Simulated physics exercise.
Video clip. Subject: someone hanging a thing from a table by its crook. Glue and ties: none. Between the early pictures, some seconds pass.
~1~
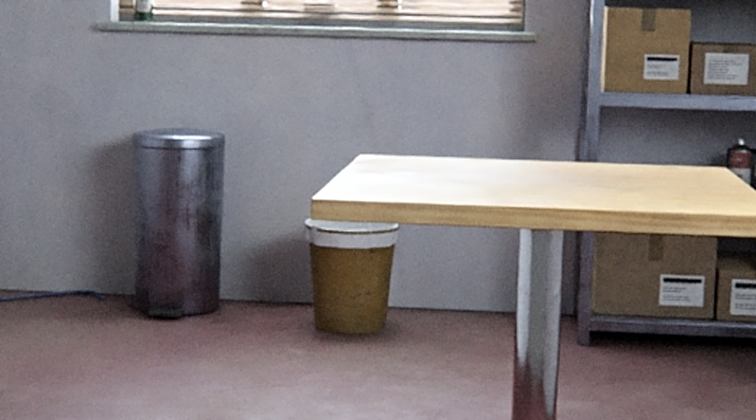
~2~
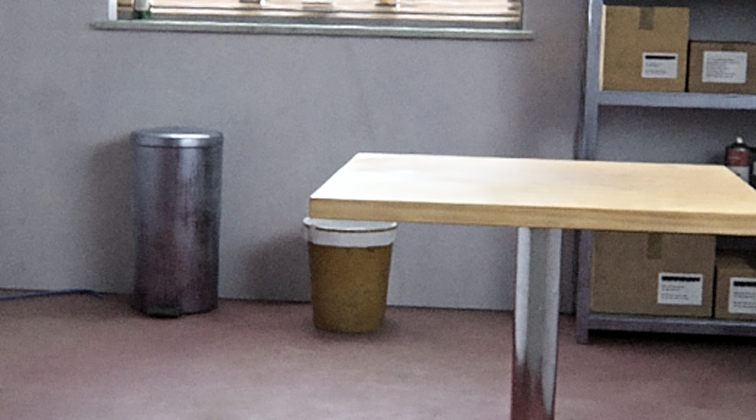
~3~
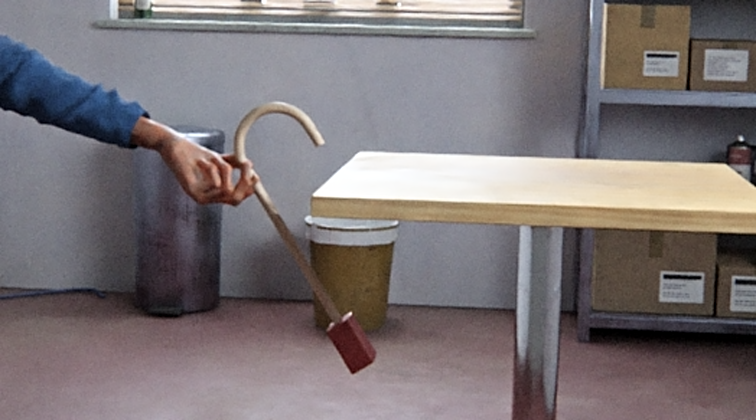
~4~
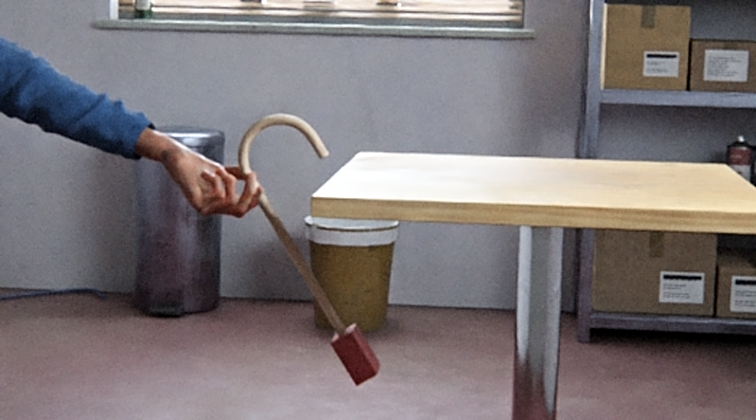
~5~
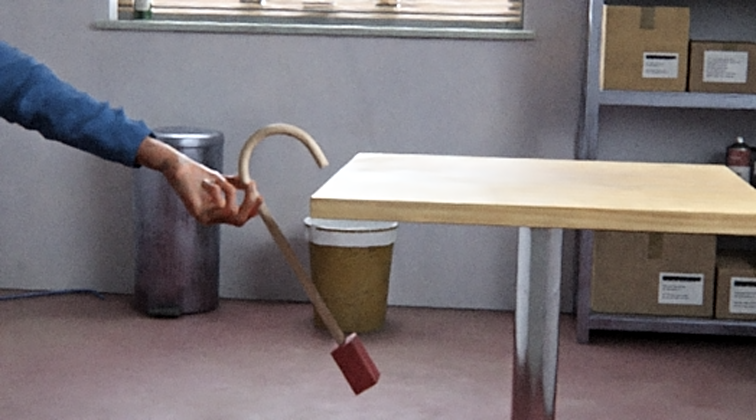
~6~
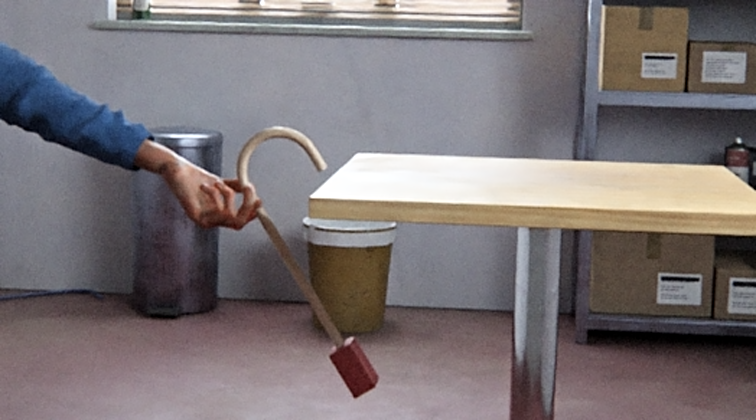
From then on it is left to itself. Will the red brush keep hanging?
It does not stay.
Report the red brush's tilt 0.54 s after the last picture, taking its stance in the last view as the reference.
50° or so.
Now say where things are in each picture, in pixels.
Table (543, 191), in the first picture.
Table (541, 189), in the second picture.
Still on the way; red brush (323, 230); table (543, 188), in the third picture.
Still on the way; red brush (327, 241); table (543, 188), in the fourth picture.
Still on the way; red brush (327, 251); table (542, 189), in the fifth picture.
In place, still held; red brush (326, 254); table (541, 189), in the sixth picture.
Then, 0.36 s on from there, red brush at the bottom.
Then, 0.54 s on from there, red brush on its way down.
In the end, the red brush falls to the floor.
